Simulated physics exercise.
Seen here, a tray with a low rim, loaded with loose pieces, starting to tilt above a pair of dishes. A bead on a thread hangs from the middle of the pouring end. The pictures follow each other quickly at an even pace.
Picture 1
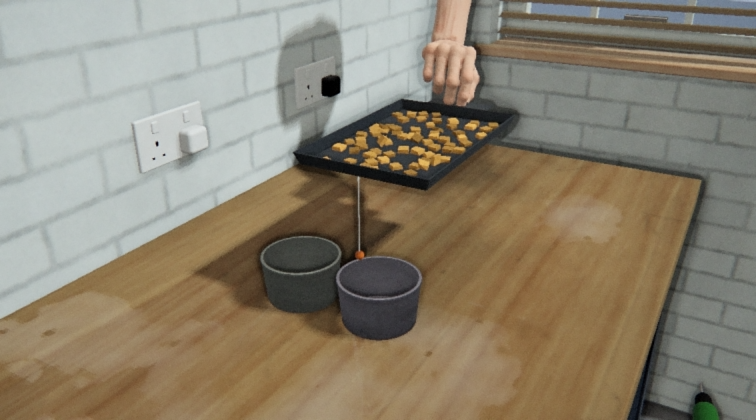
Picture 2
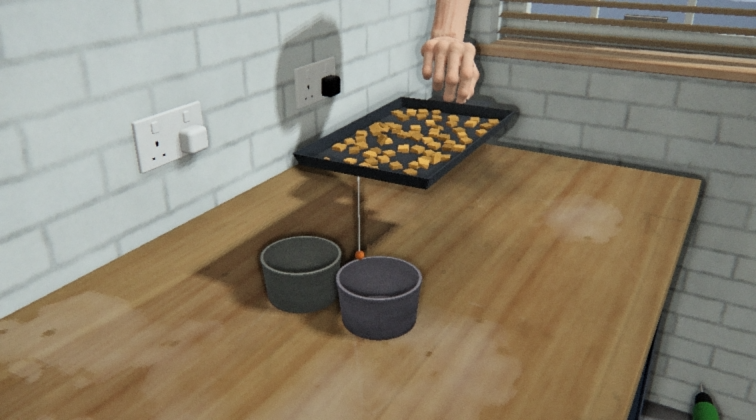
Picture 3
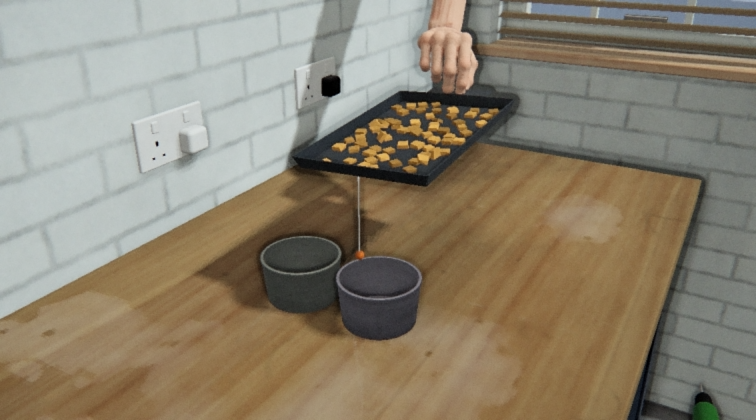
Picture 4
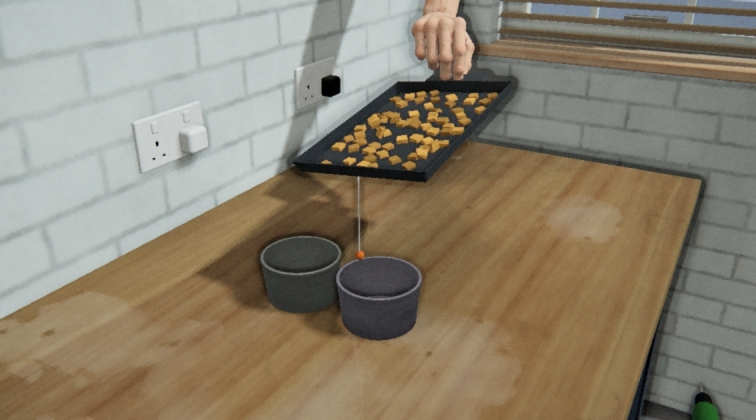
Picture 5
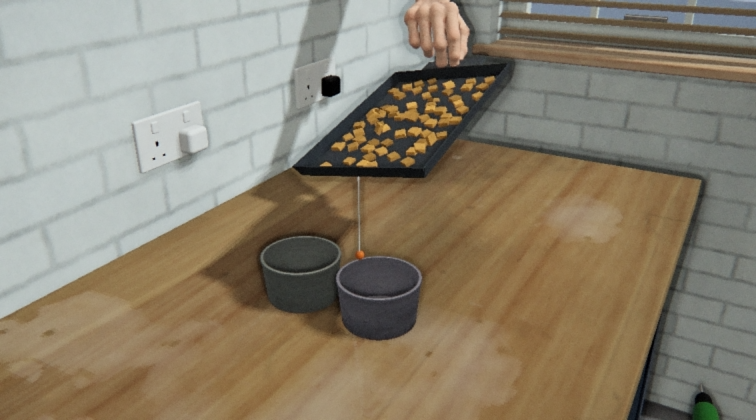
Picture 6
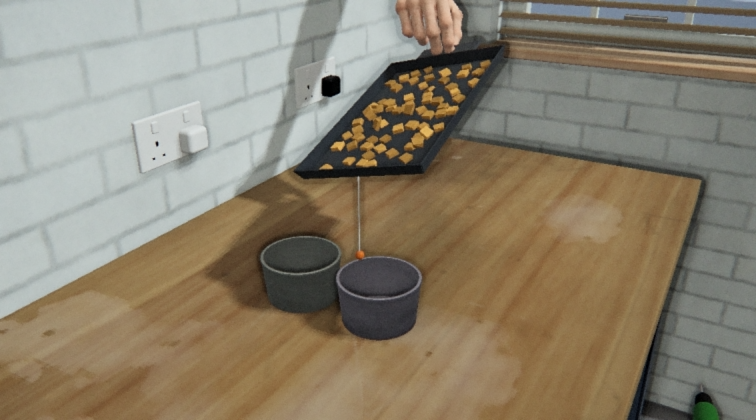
A dark, low-rimmed tray of golden cereal squares begins nearly level, held at its far end by a hand above two dark dishes on a wooden counter. The hand raises that end, gradually steepening the tray toward its near left corner, while the dishes and hanging orange bead stay still.
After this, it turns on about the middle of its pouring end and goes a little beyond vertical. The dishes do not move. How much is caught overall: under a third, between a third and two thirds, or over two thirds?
Together they catch more than two thirds.
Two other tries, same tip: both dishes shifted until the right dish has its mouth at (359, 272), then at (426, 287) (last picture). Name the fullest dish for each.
In turn: Left; the left-hand dish.
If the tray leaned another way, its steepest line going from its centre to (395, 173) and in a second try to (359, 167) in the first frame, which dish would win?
At the first place the right one, at the second the dish on the left.
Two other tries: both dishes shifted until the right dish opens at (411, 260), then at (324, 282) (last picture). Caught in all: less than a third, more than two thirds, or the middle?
One: In the middle band. Two: Under a third.
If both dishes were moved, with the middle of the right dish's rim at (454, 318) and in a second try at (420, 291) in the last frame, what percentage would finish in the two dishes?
Roughly 0 per cent, and 30 per cent.
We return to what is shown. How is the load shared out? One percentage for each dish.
For the left dish some 90 %, for the right dish some 0 %.
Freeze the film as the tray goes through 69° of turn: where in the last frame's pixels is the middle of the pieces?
At about (325, 163).
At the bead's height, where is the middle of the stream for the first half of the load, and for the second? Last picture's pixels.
At about (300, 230), then at (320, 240).
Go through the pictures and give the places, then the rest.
In the first frame, corners of the pouring end near (299, 151) and (426, 177), level; middle of the load near (413, 137), cereal squares; left dish near (279, 288); right dish near (358, 314); bead on its thread near (360, 255).
In the second frame, corners of the pouring end near (299, 152) and (426, 176), level; middle of the load near (413, 135).
In the third frame, corners of the pouring end near (299, 155) and (425, 173), tipped barely, lowest at the left corner; middle of the load near (412, 130).
In the fourth frame, corners of the pouring end near (298, 160) and (424, 169), tipped a little, lowest at the left corner; middle of the load near (411, 123).
In the fifth frame, corners of the pouring end near (298, 164) and (421, 165), tipped clearly, lowest at the left corner; middle of the load near (409, 115).
In the sixth frame, corners of the pouring end near (299, 168) and (419, 161), tipped clearly, lowest at the left corner; middle of the load near (409, 110); left dish near (279, 288); right dish near (358, 314).
Shortly afterwards, tray tipped steeply; the bulk on the tray; only a few in the left dish; a little in the air.
Next, tray tipped past a quarter turn; only a few on the tray; all but a few in the left dish; a little outside both; only a few in the air.
Some moments later, tray tipped past a quarter turn; all but a few in the left dish; a little outside both.
In the end, tray tipped past a quarter turn; none at all in the right dish; all but a few in the left dish; a little outside both.
